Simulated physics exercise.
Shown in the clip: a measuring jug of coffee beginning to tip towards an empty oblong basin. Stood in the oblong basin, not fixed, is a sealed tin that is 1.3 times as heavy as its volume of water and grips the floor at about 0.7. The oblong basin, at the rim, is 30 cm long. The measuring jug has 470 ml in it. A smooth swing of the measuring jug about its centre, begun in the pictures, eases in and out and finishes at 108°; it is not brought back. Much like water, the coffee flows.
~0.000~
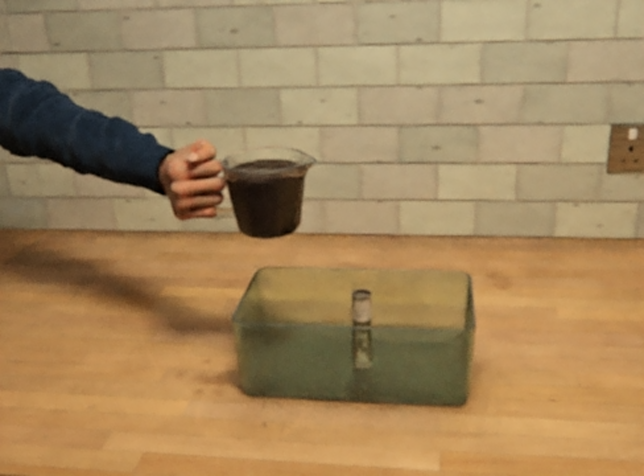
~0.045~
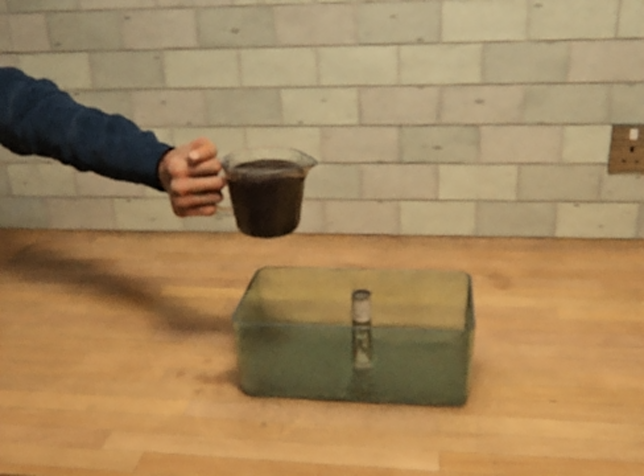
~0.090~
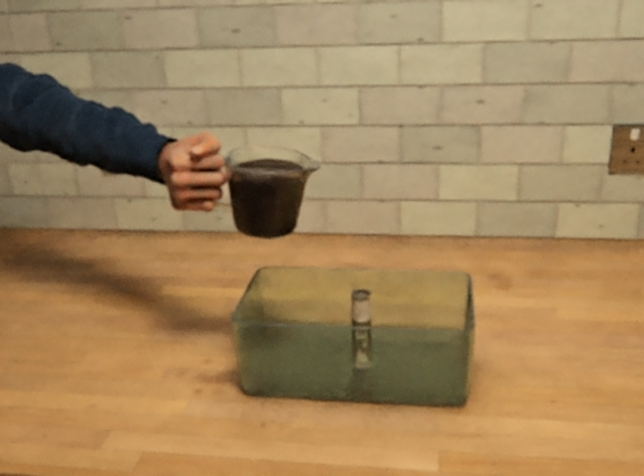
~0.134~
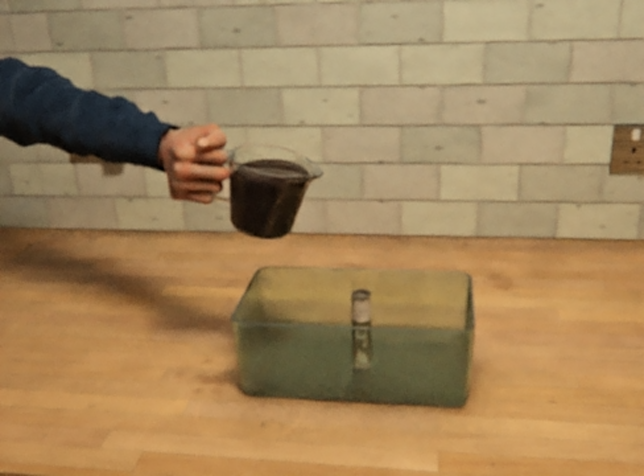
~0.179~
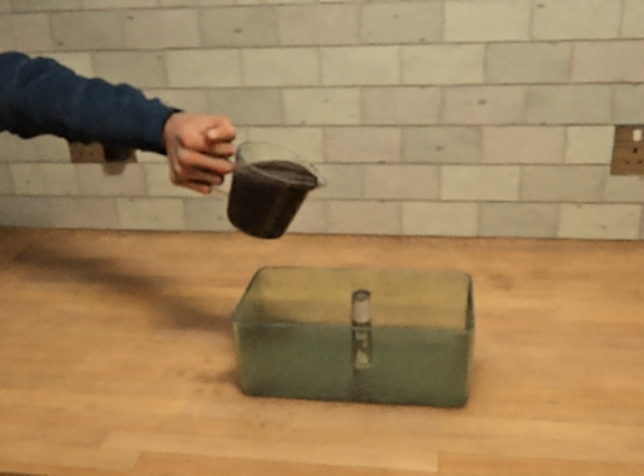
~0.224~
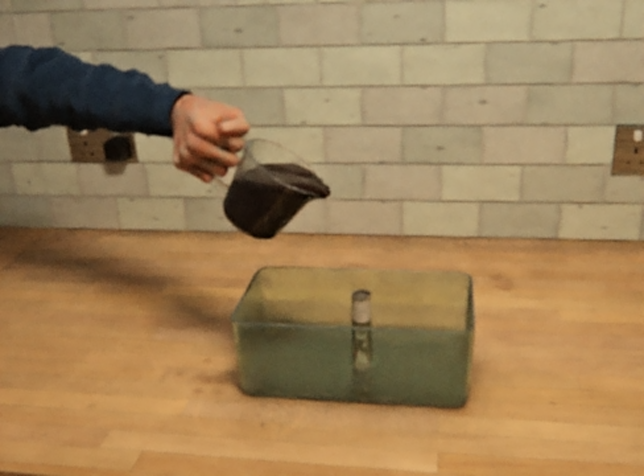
In the video, a hand holds a glass measuring jug of dark liquid above a rectangular basin with a small cylindrical object standing inside, then steadily tilts the jug to the right until the liquid reaches its spout.
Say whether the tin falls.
You'll see it capsize.
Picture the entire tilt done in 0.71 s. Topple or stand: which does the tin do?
After the tilt, the tin has tipped over.
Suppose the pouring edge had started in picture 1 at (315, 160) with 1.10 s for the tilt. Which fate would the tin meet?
Result: Tin tipped over.
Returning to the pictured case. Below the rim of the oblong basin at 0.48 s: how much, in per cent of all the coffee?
Estimate - around 30 in a hundred parts.
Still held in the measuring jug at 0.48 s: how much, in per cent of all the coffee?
Fraction remaining: Approx. 36 per cent.
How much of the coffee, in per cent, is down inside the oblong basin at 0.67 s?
About 88 %.
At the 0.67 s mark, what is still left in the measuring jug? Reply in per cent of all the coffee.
About 3 per cent.
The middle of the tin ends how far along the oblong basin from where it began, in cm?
In the end the tin's centre has shifted about 8.5 centimetres.
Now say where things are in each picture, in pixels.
Tilt 0°; pouring edge (316, 161); surface from (229, 169) to (305, 169); the oblong basin's rim runs from (245, 294) to (473, 301); the tin's top is at (361, 297), in the first picture.
Tilt 2°; pouring edge (317, 162); surface from (230, 169) to (305, 170), in the second picture.
Tilt 6°; pouring edge (320, 166); surface from (231, 167) to (307, 171), in the third picture.
Tilt 14°; pouring edge (323, 174); surface from (235, 167) to (311, 173), in the fourth picture.
Tilt 23°; pouring edge (327, 184); surface from (237, 170) to (319, 177), in the fifth picture.
Tilt 35°; pouring edge (328, 196); surface from (235, 178) to (323, 187); 2 per cent is over the edge, in the sixth picture.
After 0.48 s the tilt is 100° and 36 per cent is still to pour; the tin stands where it began.
After 0.67 s the tilt is 108° and 3 per cent is still to pour; the tin stands 2 cm from where it began.
After 0.87 s the tilt is 108° and 0 per cent is still to pour; the tin leans 56°.
After 1.08 s the tilt is 108° and 0 per cent is still to pour; the tin lies on its side.
In the end the tin lies on its side.
